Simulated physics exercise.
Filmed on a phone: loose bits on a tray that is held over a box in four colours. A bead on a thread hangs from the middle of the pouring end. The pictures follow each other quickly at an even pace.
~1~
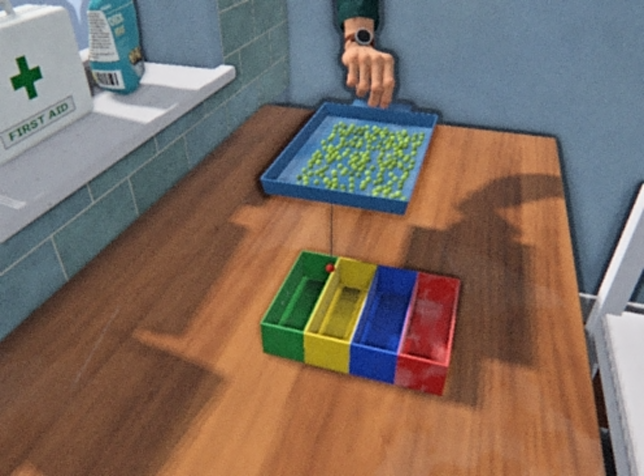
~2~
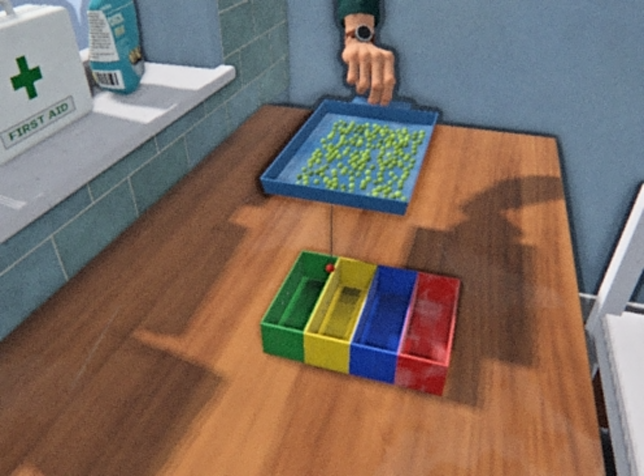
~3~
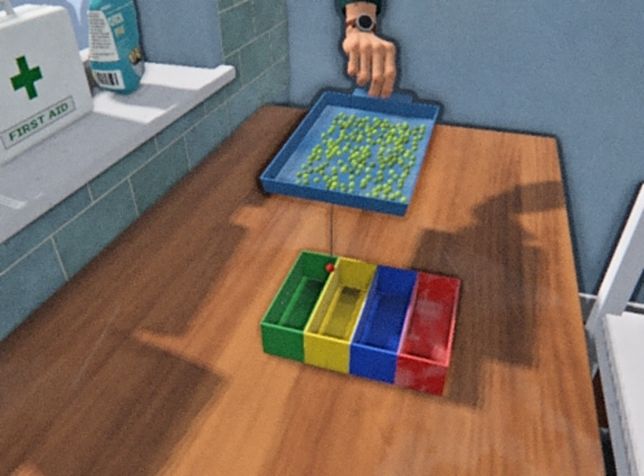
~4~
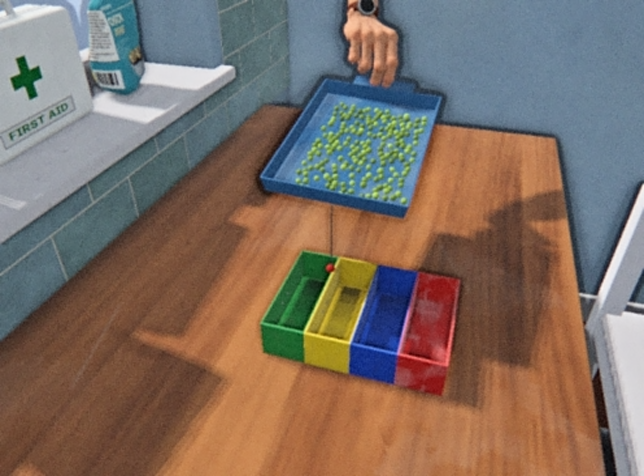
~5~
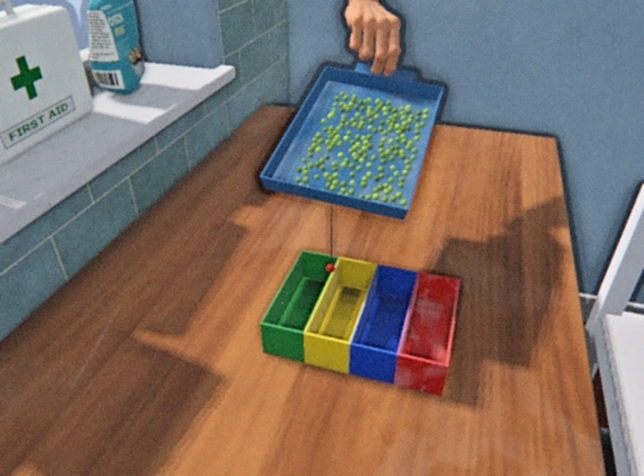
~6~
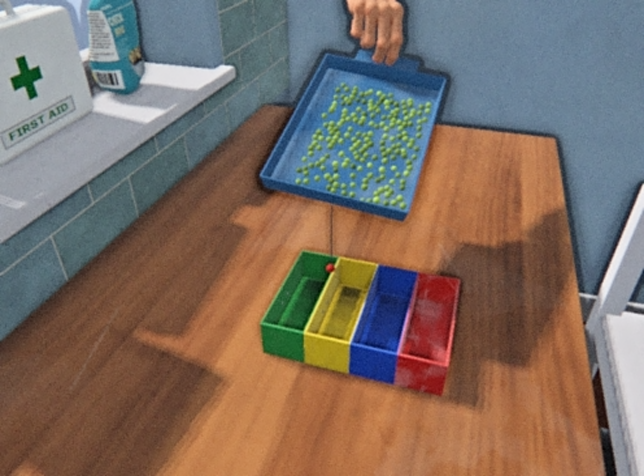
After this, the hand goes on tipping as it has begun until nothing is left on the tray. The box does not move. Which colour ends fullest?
Most goes to the blue cell.
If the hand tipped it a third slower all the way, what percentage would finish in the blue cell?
Roughly 90 in a hundred.
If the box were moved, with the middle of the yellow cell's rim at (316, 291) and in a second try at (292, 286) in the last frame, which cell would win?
At the first place the cell in red, at the second the cell in red.
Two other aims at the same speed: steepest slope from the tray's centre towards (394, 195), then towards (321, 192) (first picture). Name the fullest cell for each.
First the blue cell, then the green one.
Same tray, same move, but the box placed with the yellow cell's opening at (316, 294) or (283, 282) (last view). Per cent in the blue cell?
Near 40 % and 0 %.
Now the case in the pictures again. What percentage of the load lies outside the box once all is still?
About 0 per cent.
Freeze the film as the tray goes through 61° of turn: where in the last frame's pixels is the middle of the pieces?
Around (378, 198).
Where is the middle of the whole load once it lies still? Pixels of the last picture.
Near (382, 337).
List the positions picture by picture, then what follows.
Corners of the pouring end at (265, 178) and (406, 199), level; middle of the load at (365, 157), dried peas; bead on its thread at (331, 269); green cell at (283, 340); yellow cell at (327, 350); blue cell at (373, 361); red cell at (421, 372), in the first picture.
Corners of the pouring end at (265, 177) and (406, 200), level; middle of the load at (365, 156), in the second picture.
Corners of the pouring end at (265, 177) and (406, 202), tipped barely, lowest at the right corner; middle of the load at (365, 153), in the third picture.
Corners of the pouring end at (265, 176) and (406, 204), tipped a little, lowest at the right corner; middle of the load at (366, 147), in the fourth picture.
Corners of the pouring end at (265, 175) and (406, 207), tipped a little, lowest at the right corner; middle of the load at (366, 143), in the fifth picture.
Corners of the pouring end at (264, 174) and (406, 209), tipped clearly, lowest at the right corner; middle of the load at (367, 140), about two thirds on the move; green cell at (283, 340); yellow cell at (327, 350); blue cell at (373, 361); red cell at (421, 372), in the sixth picture.
Soon, tray tipped steeply; nearly all on the tray; a stray few in the blue cell; a small part falling or outside the box.
A while on, tray tipped right over; about two thirds on the tray; a small part in the blue cell; a stray few in the yellow cell; a stray few in the red cell; a stray few in the green cell; about a quarter falling or outside the box.
Towards the end, tray tipped past a quarter turn; most in the blue cell; a small part in the yellow cell; a small part in the red cell; a stray few in the green cell; a stray few falling or outside the box.
Finally, tray tipped past a quarter turn; most in the blue cell; a small part in the yellow cell; a small part in the red cell; a stray few in the green cell; a stray few outside the box.
